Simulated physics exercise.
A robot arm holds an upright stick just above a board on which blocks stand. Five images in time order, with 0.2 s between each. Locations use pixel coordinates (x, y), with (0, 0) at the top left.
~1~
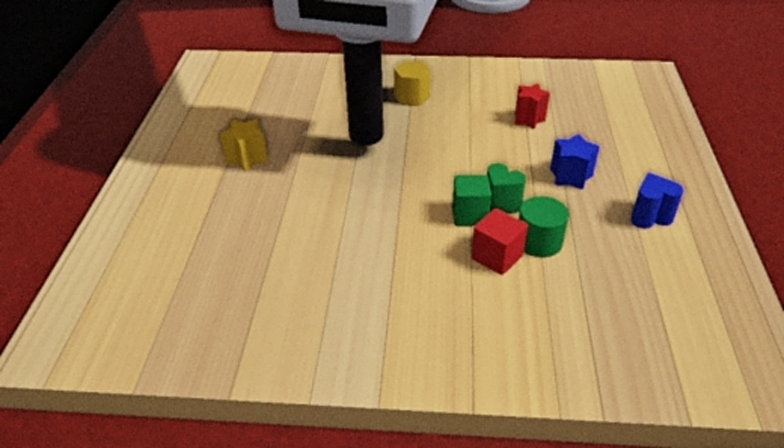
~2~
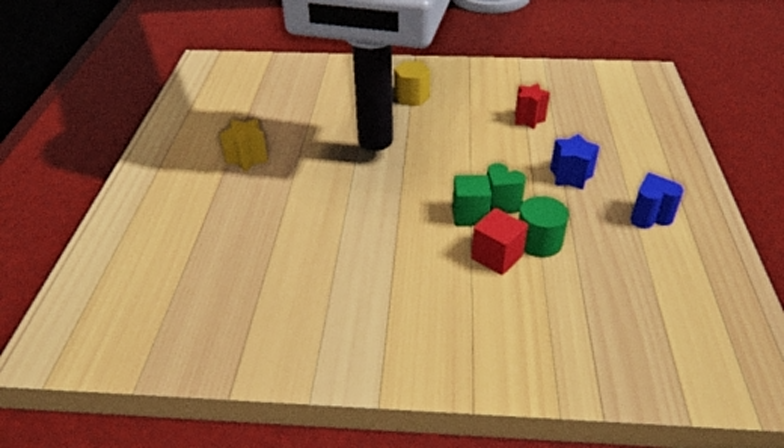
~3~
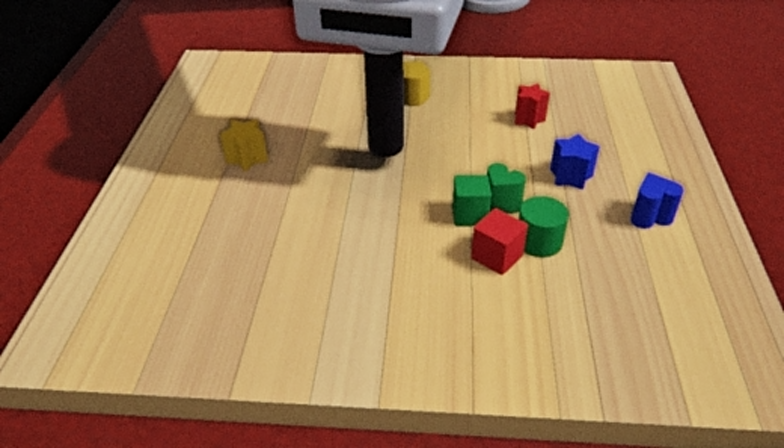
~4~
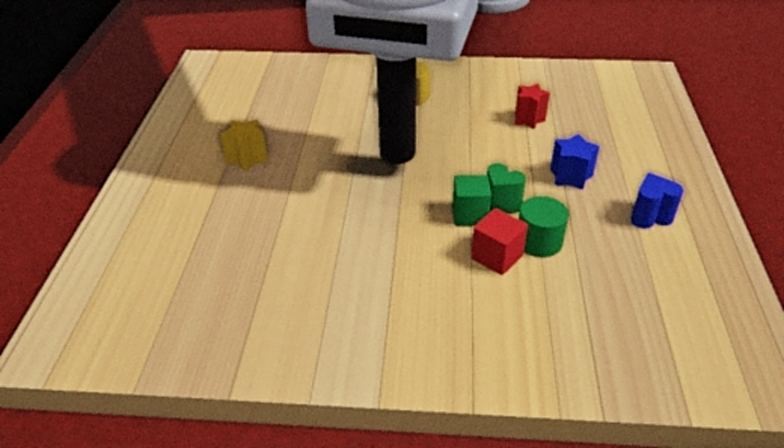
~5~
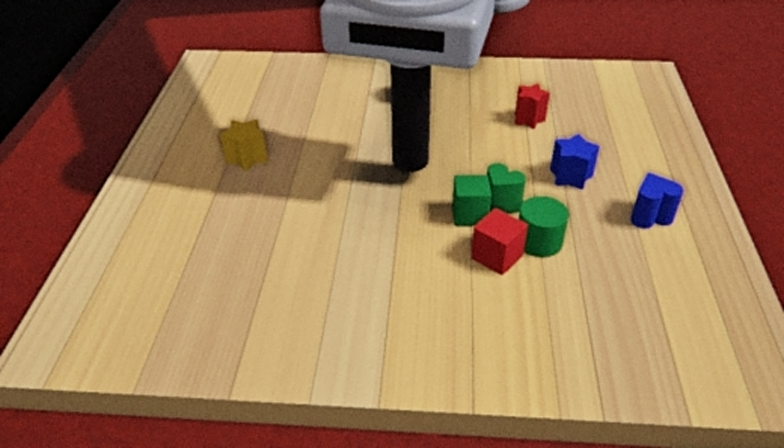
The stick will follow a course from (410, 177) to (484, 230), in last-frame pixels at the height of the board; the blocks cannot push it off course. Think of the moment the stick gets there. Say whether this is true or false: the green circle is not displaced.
My answer: False.
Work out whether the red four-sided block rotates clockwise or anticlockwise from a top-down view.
It rotates clockwise.
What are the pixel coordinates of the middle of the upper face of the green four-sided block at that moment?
It ends at (527, 203).
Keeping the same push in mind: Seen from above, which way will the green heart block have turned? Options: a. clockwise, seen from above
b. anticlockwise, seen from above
(b)
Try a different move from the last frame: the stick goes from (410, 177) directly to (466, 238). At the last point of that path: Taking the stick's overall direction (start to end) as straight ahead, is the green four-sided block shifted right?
Final answer: No.
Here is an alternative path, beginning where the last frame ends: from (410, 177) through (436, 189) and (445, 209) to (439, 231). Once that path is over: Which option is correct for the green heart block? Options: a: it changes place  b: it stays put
The answer is b.
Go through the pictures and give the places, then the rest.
The first picture shows stick tip at (366, 137); block tops, green four-sided block at (472, 185); red four-sided block at (501, 225); green heart block at (505, 174); green circle at (545, 211).
The second picture shows stick at (376, 142); blocks unchanged.
The third picture shows stick at (386, 149); blocks unchanged.
The fourth picture shows stick at (398, 155); blocks unchanged.
The fifth picture shows stick at (410, 163); green four-sided block at (472, 185); red four-sided block at (501, 225); green heart block at (505, 174); green circle at (545, 211).
The first path, step by step. Halfway along, stick at (447, 188); green four-sided block at (482, 190); green heart block at (510, 175).
At the end, stick at (486, 216); green four-sided block at (527, 203), turned 70° anticlockwise; red four-sided block at (512, 232), turned 45° clockwise; green heart block at (519, 176), turned 40° anticlockwise; green circle at (569, 212).
